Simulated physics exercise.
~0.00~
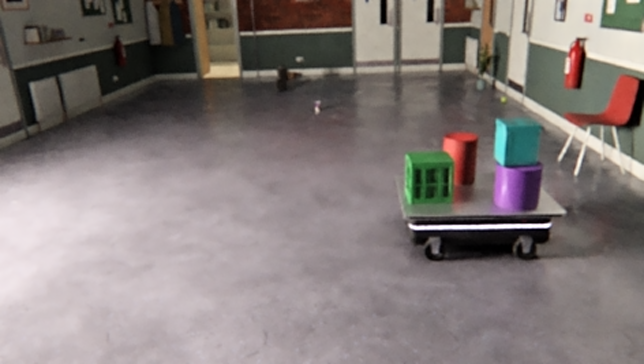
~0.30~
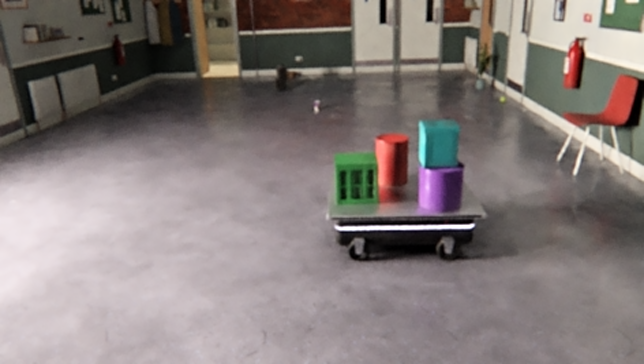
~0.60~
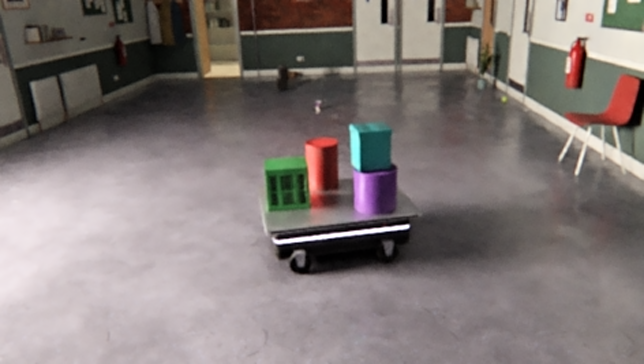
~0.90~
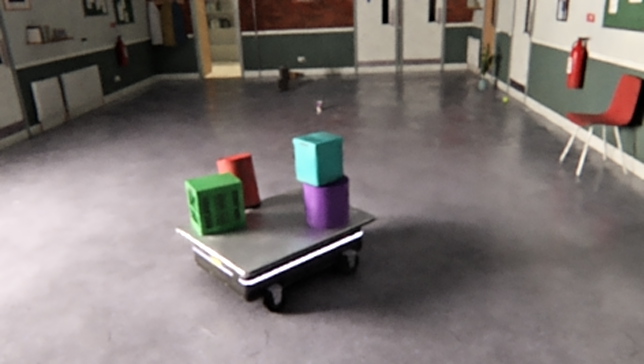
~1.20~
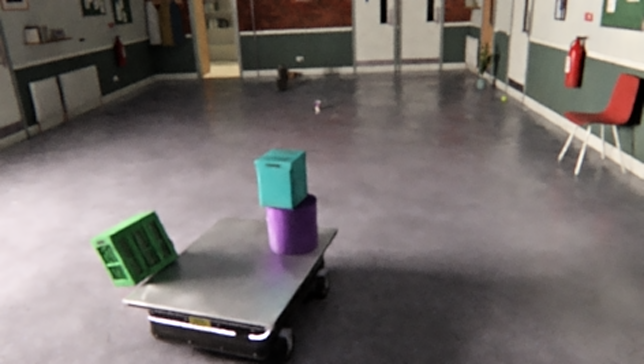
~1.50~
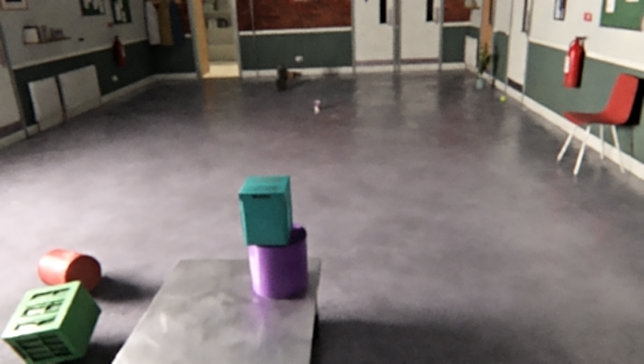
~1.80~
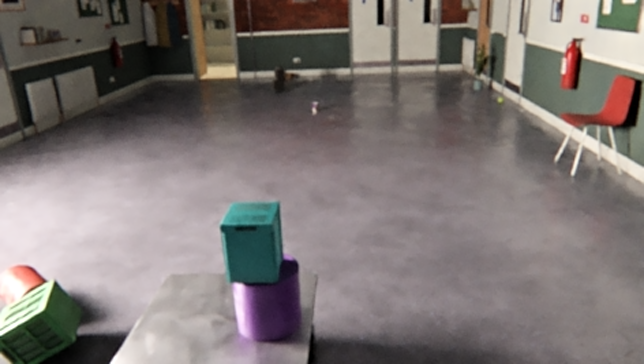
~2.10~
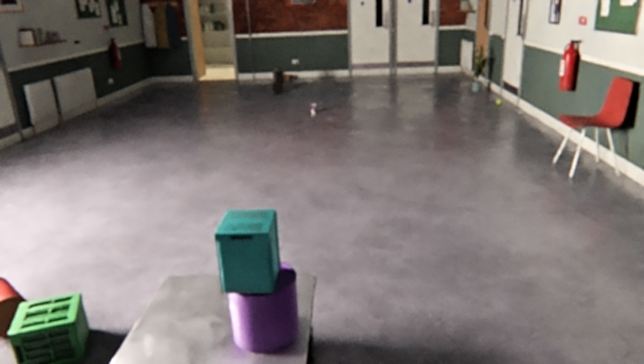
A low flat cart carrying a green crate, a red pail and a turquoise tote stacked on a purple pail rolls leftward across the grey floor of a large hall, seen from slightly above. A red chair and fire extinguisher stand at the right. As the cart swings around toward the viewer, the red pail leans and drops off the left side, and the green crate tips off after it. The cart comes near and stops, while the turquoise tote and purple pail slide toward its near end. They finish still stacked upright on the deck, with the fallen pair on the floor at lower left.
